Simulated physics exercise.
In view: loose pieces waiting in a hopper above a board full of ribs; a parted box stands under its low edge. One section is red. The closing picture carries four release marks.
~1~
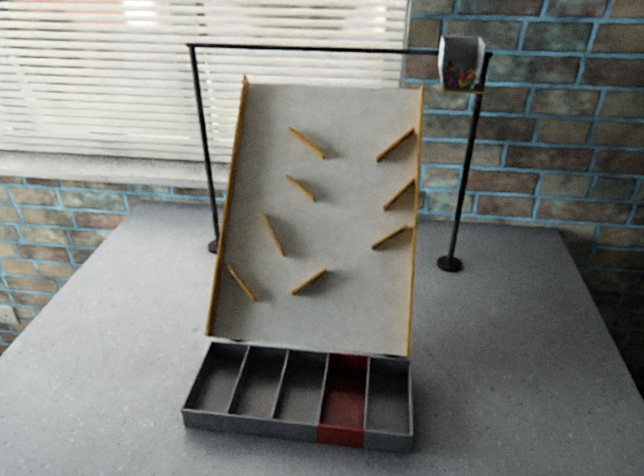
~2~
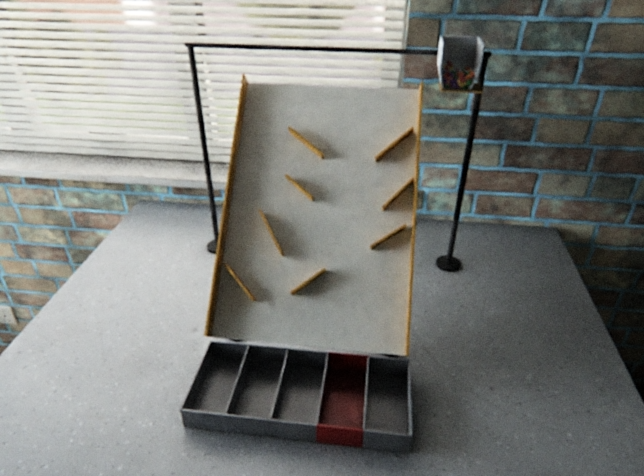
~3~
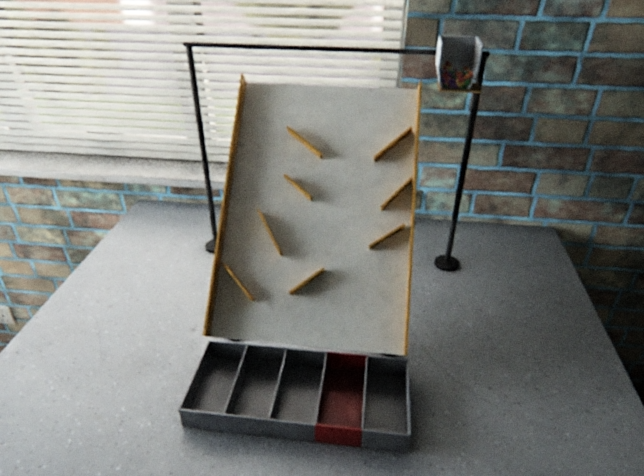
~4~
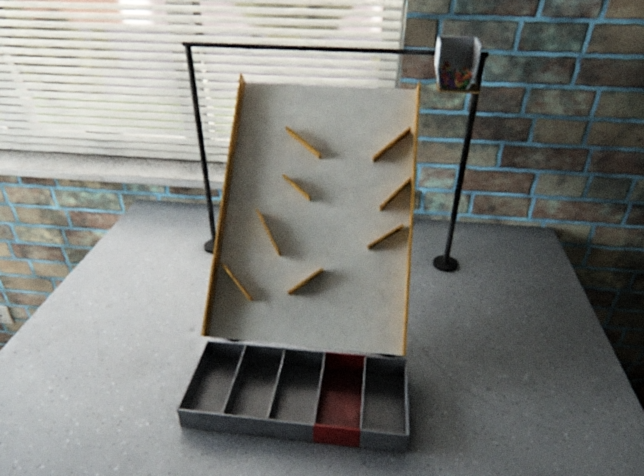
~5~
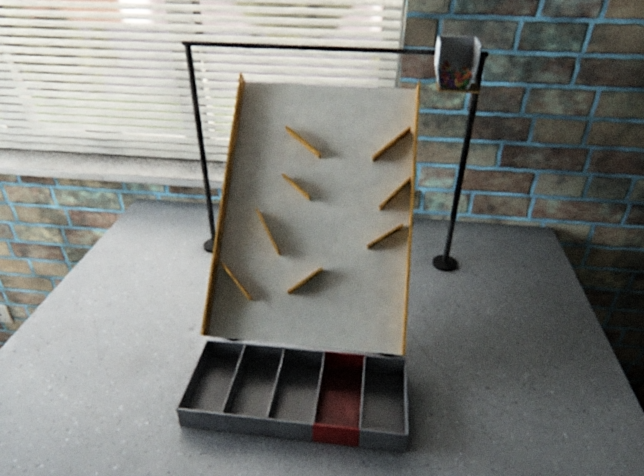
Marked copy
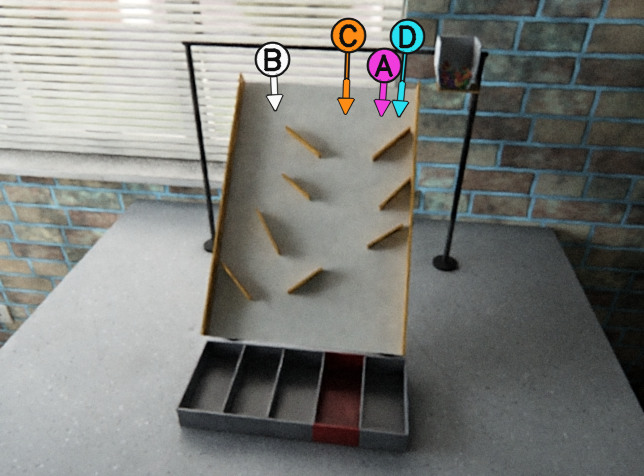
A tilted board with wooden ribs stands still above a divided box with one red section.
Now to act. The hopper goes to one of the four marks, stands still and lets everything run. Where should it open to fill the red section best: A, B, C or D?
Mark C does it best.
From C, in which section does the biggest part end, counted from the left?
It is the fourth one.
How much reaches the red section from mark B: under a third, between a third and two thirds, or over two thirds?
It is under a third.
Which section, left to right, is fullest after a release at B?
The second from the left.
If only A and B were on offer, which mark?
A it is.
On the marked copy, mark A meets the board at (381, 110); mark B meets the board at (275, 104); mark C meets the board at (345, 108); mark D meets the board at (399, 110).
Choosing A, about half in the red section, about half in other sections.
Choosing B, a small part in the red section, most in other sections, a small part held on the board.
Choosing C, most in the red section, about a quarter in other sections.
Choosing D, about half in the red section, about half in other sections, a stray few held on the board.
